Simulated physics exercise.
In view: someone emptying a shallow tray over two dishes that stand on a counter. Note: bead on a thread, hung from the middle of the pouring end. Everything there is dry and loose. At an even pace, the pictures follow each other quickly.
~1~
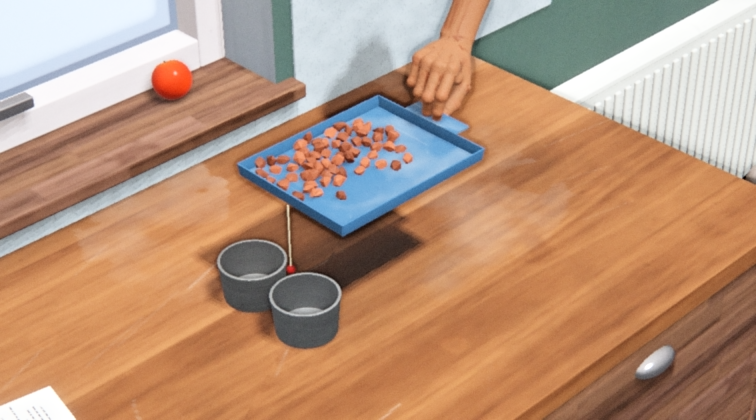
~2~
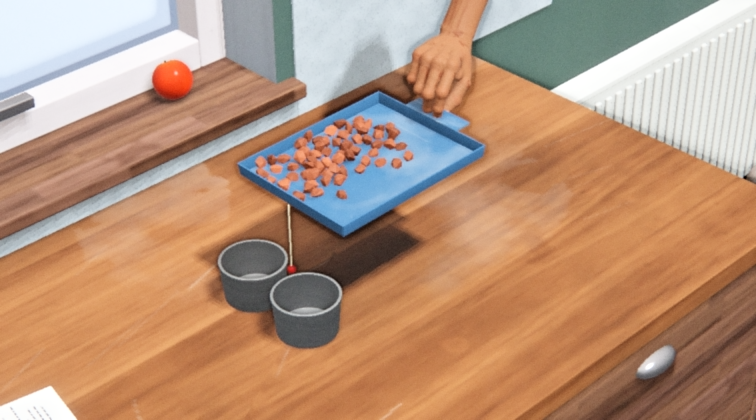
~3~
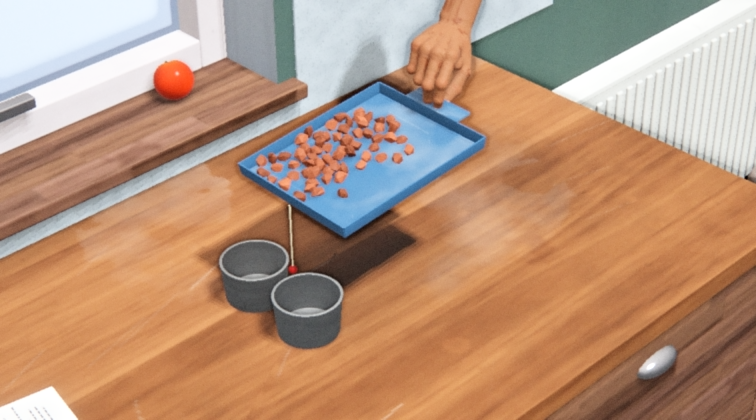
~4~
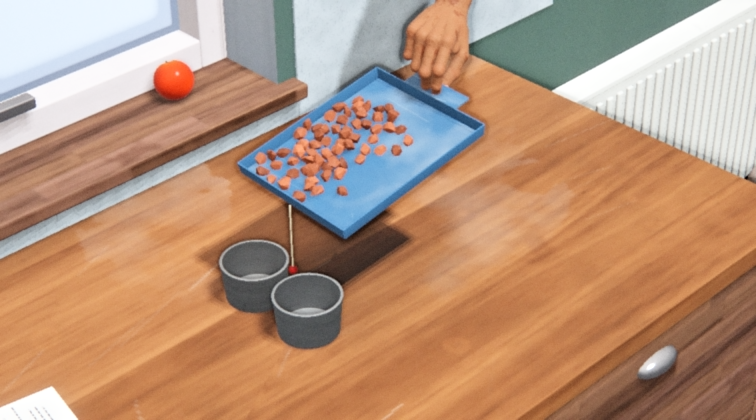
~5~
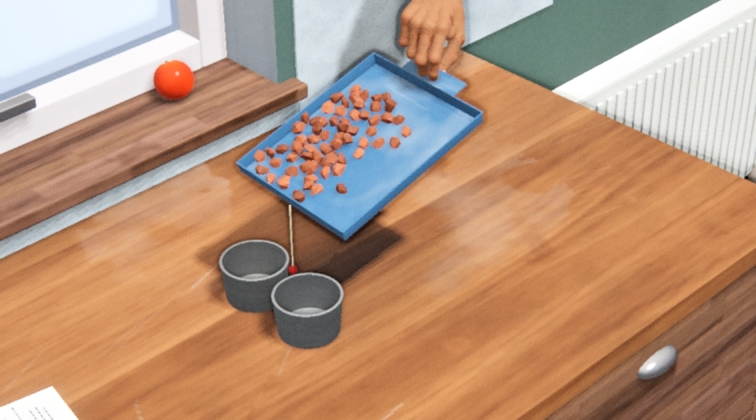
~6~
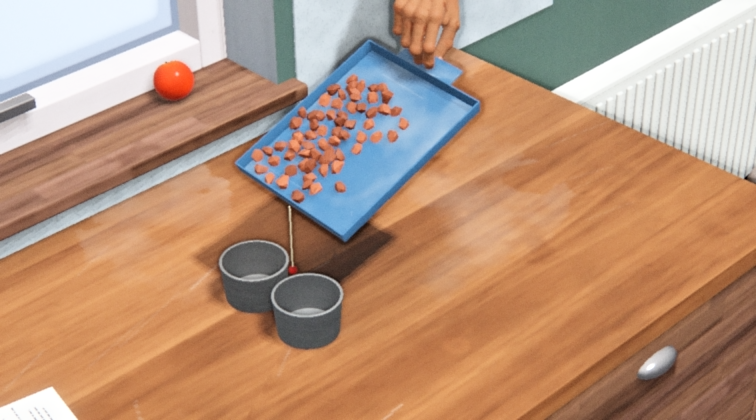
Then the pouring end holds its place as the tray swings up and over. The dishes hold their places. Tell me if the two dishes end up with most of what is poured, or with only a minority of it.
Only a minority.
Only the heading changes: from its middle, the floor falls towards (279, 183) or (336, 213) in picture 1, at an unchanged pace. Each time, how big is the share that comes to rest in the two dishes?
Roughly 70 per cent, and 30 per cent.
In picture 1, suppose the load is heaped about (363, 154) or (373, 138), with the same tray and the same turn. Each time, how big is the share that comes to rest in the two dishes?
Close to 20 per cent, followed by close to 20 per cent.
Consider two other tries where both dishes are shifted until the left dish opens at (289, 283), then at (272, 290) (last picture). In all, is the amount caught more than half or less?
First the smaller part, then more than half.
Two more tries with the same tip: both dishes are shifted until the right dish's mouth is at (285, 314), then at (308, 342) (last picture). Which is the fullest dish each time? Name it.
The right-hand one the first time, the left-hand one the second.
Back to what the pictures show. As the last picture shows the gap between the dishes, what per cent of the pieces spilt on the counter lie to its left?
Around 60 %.
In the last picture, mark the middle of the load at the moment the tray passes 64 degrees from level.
Look about (297, 181) in the last picture.
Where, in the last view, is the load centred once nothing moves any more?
Roughly at (278, 355).
Soon, tray tipped steeply; all on the tray.
A while on, tray tipped past a quarter turn; about a third on the tray; a small part in the right dish; about a third outside both; a small part in the air.
Towards the end, tray tipped past a quarter turn; about a quarter in the right dish; most outside both.
Finally, tray tipped past a quarter turn; about a quarter in the right dish; none in the left dish; most outside both.
